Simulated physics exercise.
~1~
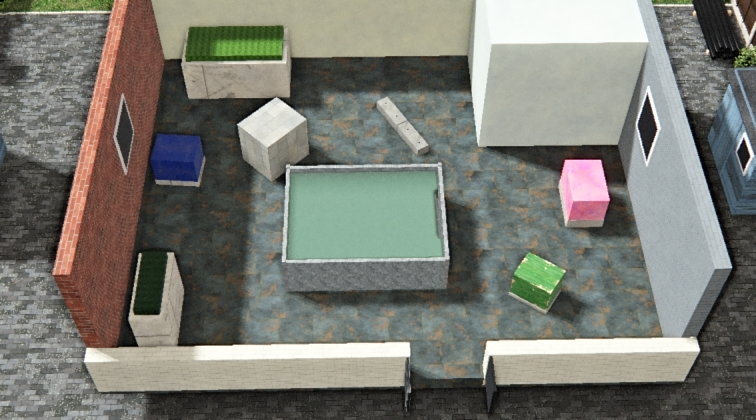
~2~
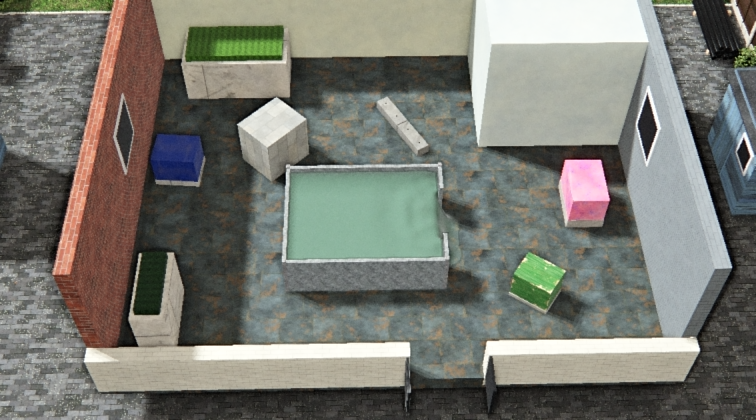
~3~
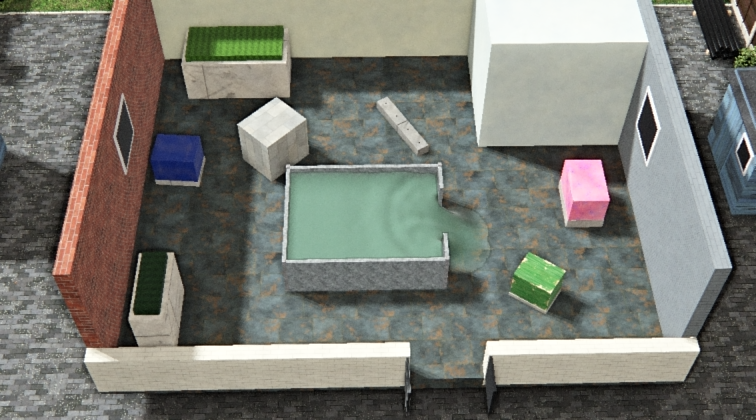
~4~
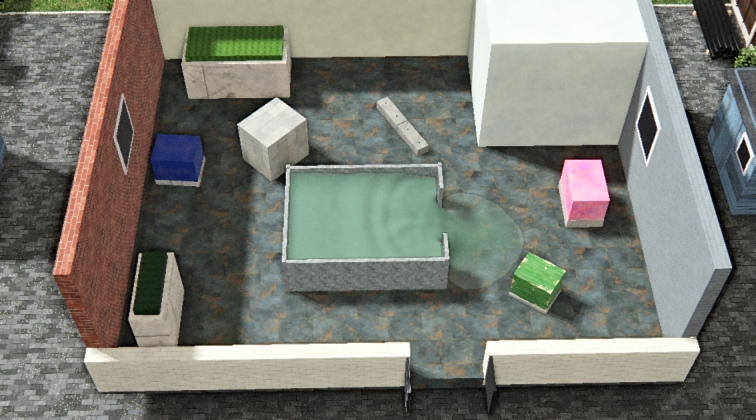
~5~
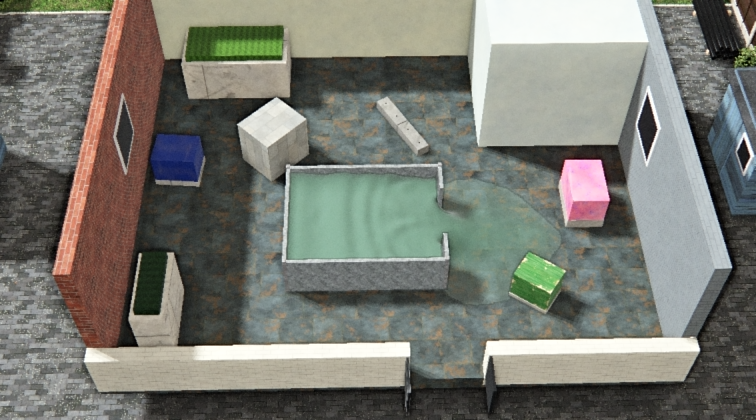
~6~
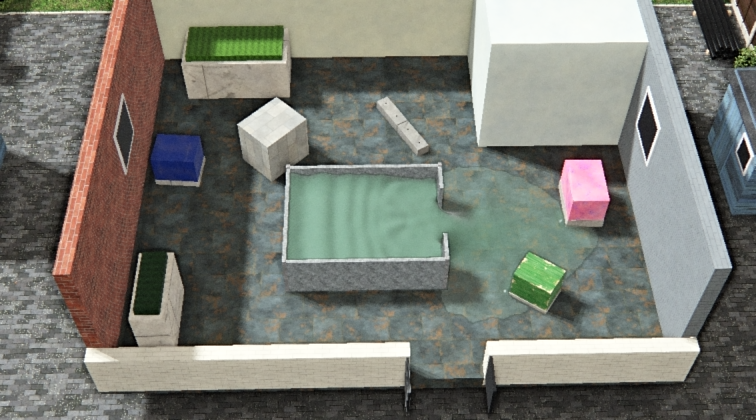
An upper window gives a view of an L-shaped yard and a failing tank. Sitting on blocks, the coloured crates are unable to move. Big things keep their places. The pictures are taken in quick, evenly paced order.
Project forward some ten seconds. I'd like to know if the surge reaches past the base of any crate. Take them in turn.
As I see it, the pink crate is reached. The blue crate is never reached. The green crate is reached.
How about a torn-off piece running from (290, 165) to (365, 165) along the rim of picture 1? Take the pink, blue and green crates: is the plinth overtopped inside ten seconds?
Result: Pink is not reached; blue is swamped; green is swamped.
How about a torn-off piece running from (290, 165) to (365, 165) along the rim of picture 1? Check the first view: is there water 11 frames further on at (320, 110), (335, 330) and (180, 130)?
Place one: Reached by the flood. Place two: Spared by the leak. Place three: Spared by the leak.
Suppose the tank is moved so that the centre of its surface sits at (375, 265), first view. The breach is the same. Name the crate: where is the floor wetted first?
One in green.
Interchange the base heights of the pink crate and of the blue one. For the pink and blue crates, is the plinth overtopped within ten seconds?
I reckon the pink crate is inundated but the blue crate is left unharmed.
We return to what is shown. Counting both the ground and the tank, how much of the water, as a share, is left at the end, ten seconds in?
About 96 per cent.
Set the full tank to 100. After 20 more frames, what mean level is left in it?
About 48 %.
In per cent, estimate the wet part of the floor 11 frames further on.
Roughly 30 percent, I'd say.
A moment on, water covers 20 % of the floor; the pink crate water round its plinth, the blue crate not reached, the green crate water round its plinth.
Next, water covers 30 % of the floor; the pink crate water round its plinth, the blue crate not reached, the green crate water round its plinth.
Then, water covers 35 % of the floor; the pink crate water round its plinth, the blue crate not reached, the green crate water round its plinth.
Later, water covers 55 % of the floor; the pink crate water round its plinth, the blue crate not reached, the green crate water round its plinth.
In the end, water covers 90 % of the floor; the pink crate was topped, the blue crate stayed above the water, the green crate was topped.
